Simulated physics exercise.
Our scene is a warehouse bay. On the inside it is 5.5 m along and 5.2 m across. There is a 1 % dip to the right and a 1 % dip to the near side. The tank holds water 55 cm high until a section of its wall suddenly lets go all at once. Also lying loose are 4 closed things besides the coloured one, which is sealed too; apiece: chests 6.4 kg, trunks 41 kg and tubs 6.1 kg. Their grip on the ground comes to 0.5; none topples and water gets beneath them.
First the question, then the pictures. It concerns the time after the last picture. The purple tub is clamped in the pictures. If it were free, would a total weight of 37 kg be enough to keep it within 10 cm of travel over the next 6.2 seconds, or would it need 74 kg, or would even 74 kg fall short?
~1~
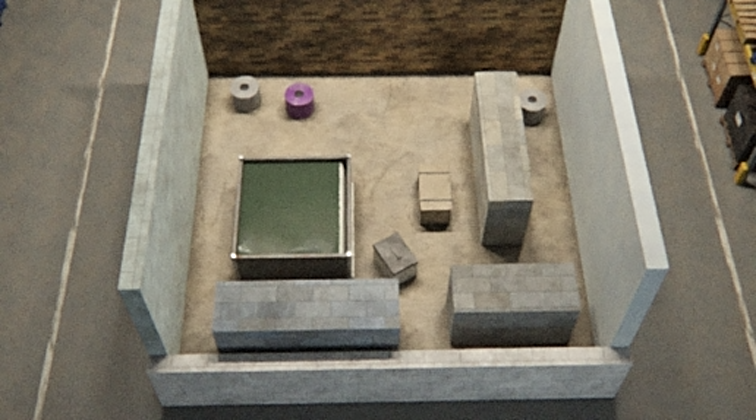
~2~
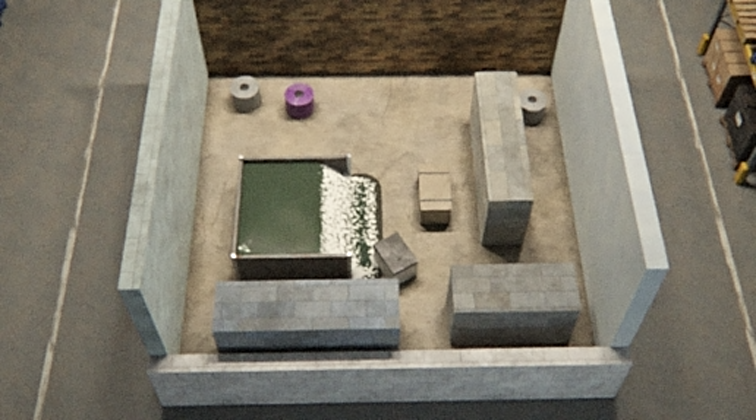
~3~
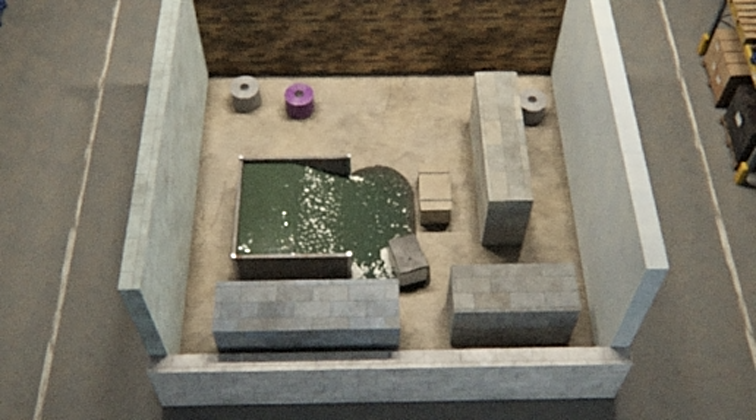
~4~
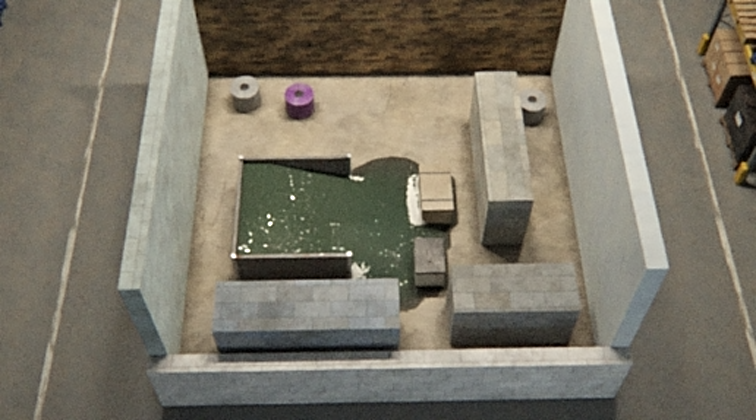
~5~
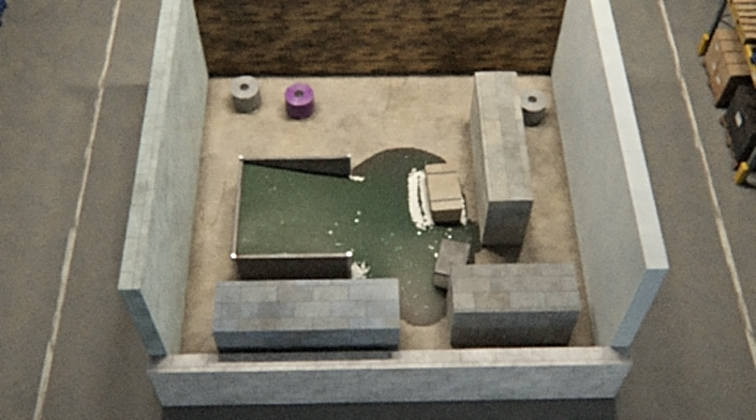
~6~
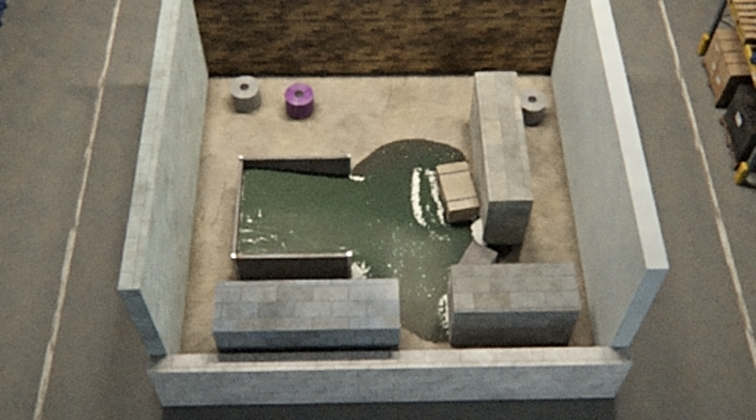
It manages at the lighter weight.
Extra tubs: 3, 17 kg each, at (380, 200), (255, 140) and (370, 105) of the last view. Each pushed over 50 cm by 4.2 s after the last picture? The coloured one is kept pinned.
Each in order: Surpassed / not reached / not reached.
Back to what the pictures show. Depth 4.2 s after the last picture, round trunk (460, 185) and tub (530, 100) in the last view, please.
8 and 10 cm.
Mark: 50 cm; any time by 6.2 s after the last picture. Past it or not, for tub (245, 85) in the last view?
Within the mark.
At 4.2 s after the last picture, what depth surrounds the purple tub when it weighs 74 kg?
About 3 cm.
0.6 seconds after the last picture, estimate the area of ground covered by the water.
Wet area: Approx. 10.5 m2.
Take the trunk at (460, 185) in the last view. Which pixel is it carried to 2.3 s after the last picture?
(446, 134) or thereabouts.
Then, 0.6 s after the last picture the purple tub would be 0 cm from its start with 37 kg and 0 cm from its start with 74 kg; 0 cm of water round it then.
Then, 2.3 s after the last picture the purple tub would be 0 cm from its start with 37 kg and 0 cm from its start with 74 kg; 0 cm of water round it then.
Then, 4.2 s after the last picture the purple tub would be 0 cm from its start with 37 kg and 0 cm from its start with 74 kg; 3 cm of water round it then.
Then, 6.2 s after the last picture the purple tub would be 0 cm from its start with 37 kg and 0 cm from its start with 74 kg; 4 cm of water round it then.
